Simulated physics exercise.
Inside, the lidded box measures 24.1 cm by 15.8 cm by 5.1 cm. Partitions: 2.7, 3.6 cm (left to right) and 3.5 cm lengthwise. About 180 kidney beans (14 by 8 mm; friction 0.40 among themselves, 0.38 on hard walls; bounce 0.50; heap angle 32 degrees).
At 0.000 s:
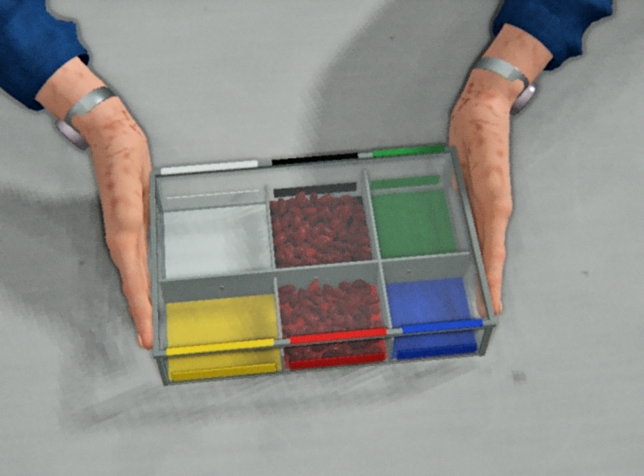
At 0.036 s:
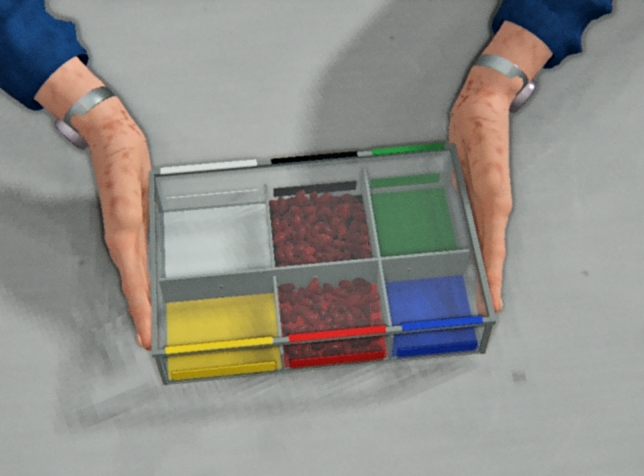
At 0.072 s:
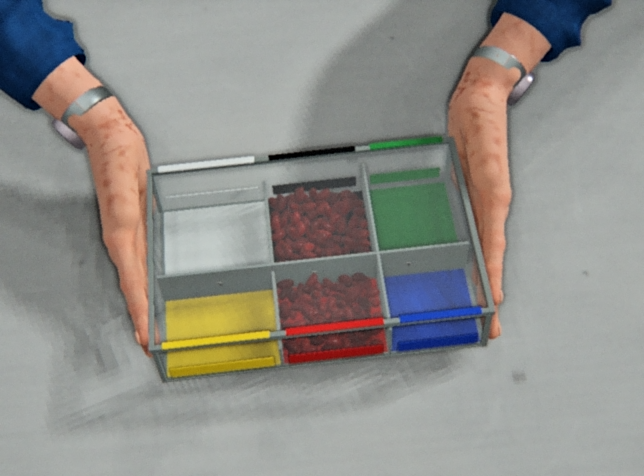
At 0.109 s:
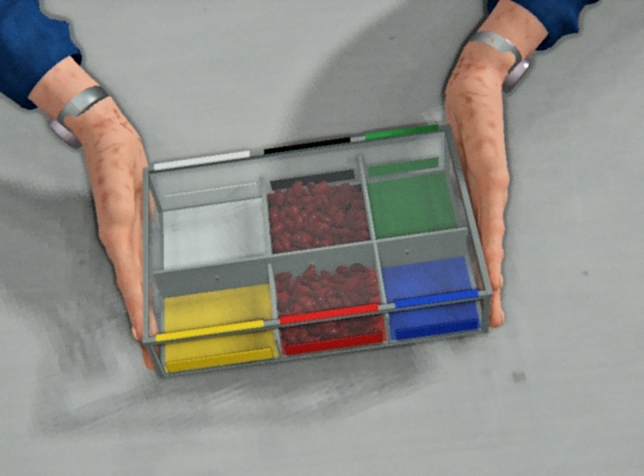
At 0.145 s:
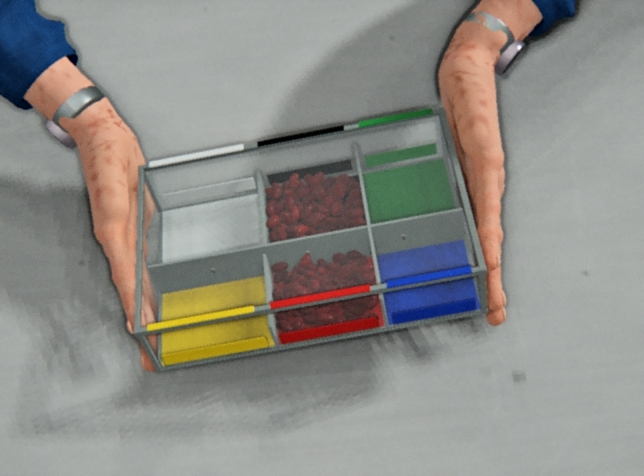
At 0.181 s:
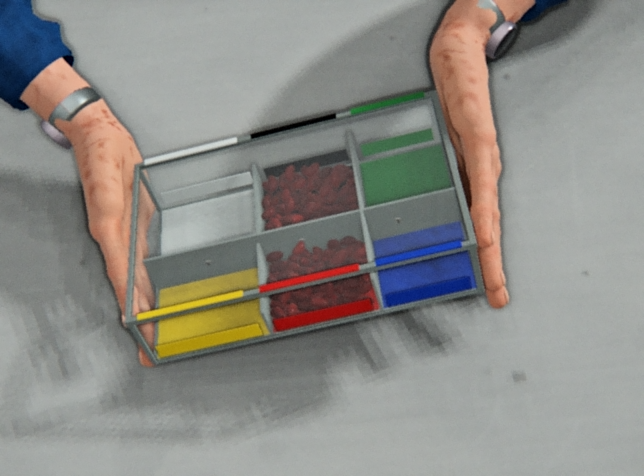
A clear lidded box, held between two hands in blue sleeves with metal wristbands, sits over a plain grey surface seen from above at a steady view. Its six compartments show white, black and green along the back and yellow, red and blue along the front, with dark red beans heaped in the two middle ones. The hands gradually tilt and turn it, the right side rising, while the beans barely shift.
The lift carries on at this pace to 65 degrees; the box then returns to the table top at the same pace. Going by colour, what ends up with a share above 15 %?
Red compartment: Above; blue compartment: Below; green compartment: Below; yellow compartment: Below; white compartment: Above; black compartment: Above.
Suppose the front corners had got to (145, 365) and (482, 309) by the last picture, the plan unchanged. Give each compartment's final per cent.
Red 35, blue 0, green 0, yellow 15, white 5, black 40.
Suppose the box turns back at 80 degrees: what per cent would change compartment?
Some 55 per cent.
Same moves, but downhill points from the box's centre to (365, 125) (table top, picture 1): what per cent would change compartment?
Some 5 per cent.
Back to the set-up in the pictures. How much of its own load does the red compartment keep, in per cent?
Roughly 70 per cent.
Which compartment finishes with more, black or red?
It is the black one.
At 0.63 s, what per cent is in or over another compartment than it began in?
About 5 per cent.
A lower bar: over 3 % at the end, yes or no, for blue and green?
Blue no; green no.
Then, at 0.63 s, tilt 64 degrees; red 45 %, white 5 %, black 55 %.
After 0.92 s, tilt 27 degrees; red 30 %, yellow 5 %, white 20 %, black 45 %.
Then, at 1.32 s, tilt 0 degrees; red 30 %, yellow 5 %, white 20 %, black 45 %.
By 1.9 s all is still; red 30 %, blue 0 %, green 0 %, yellow 5 %, white 20 %, black 45 %.
